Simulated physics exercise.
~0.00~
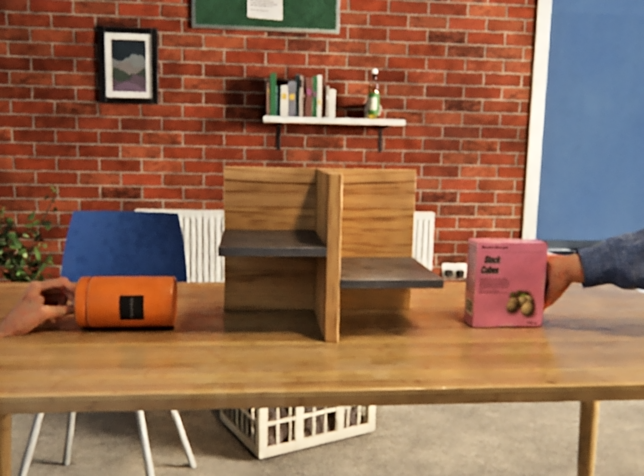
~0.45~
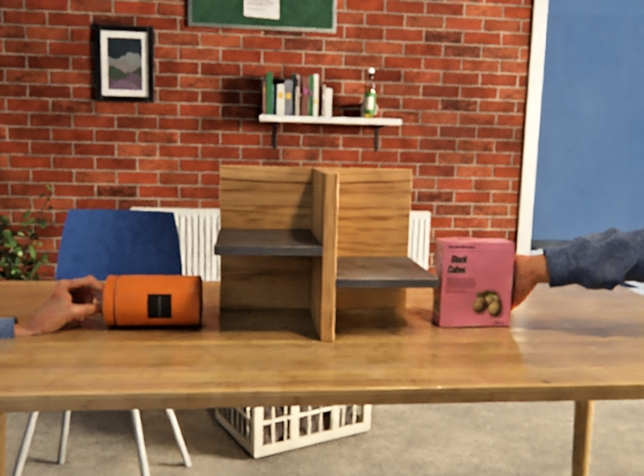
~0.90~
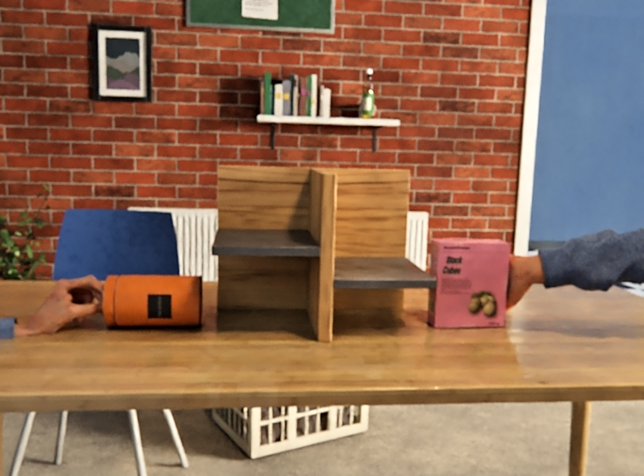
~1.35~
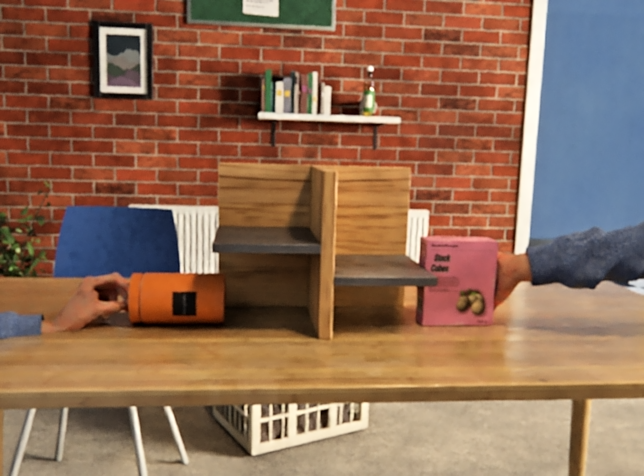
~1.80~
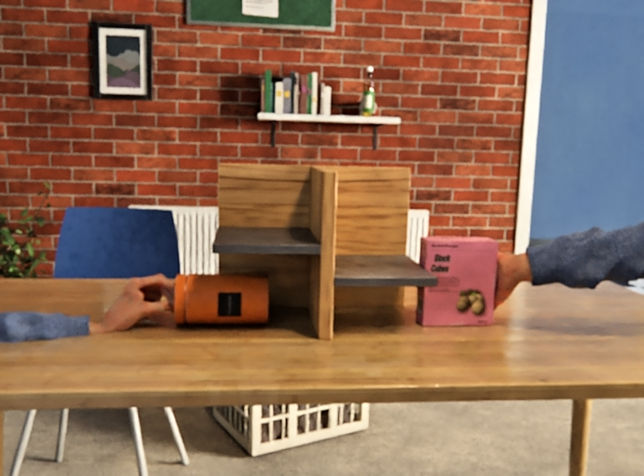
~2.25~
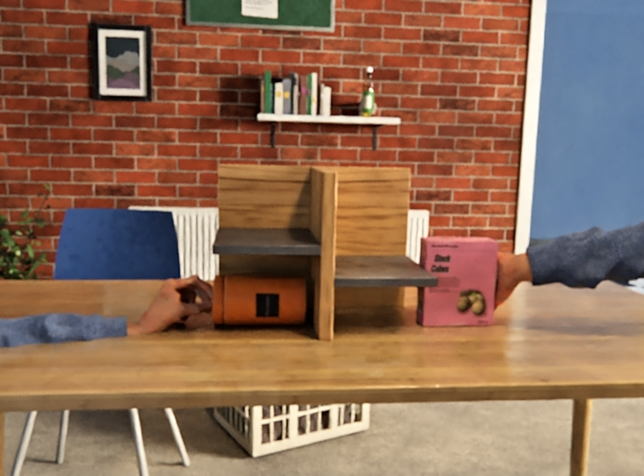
The clip shows two hands sliding an orange jar on its side and an upright pink packet toward a low wooden rack from opposite sides; the packet stops at the right opening, while the jar moves right and ends up under the left shelf.
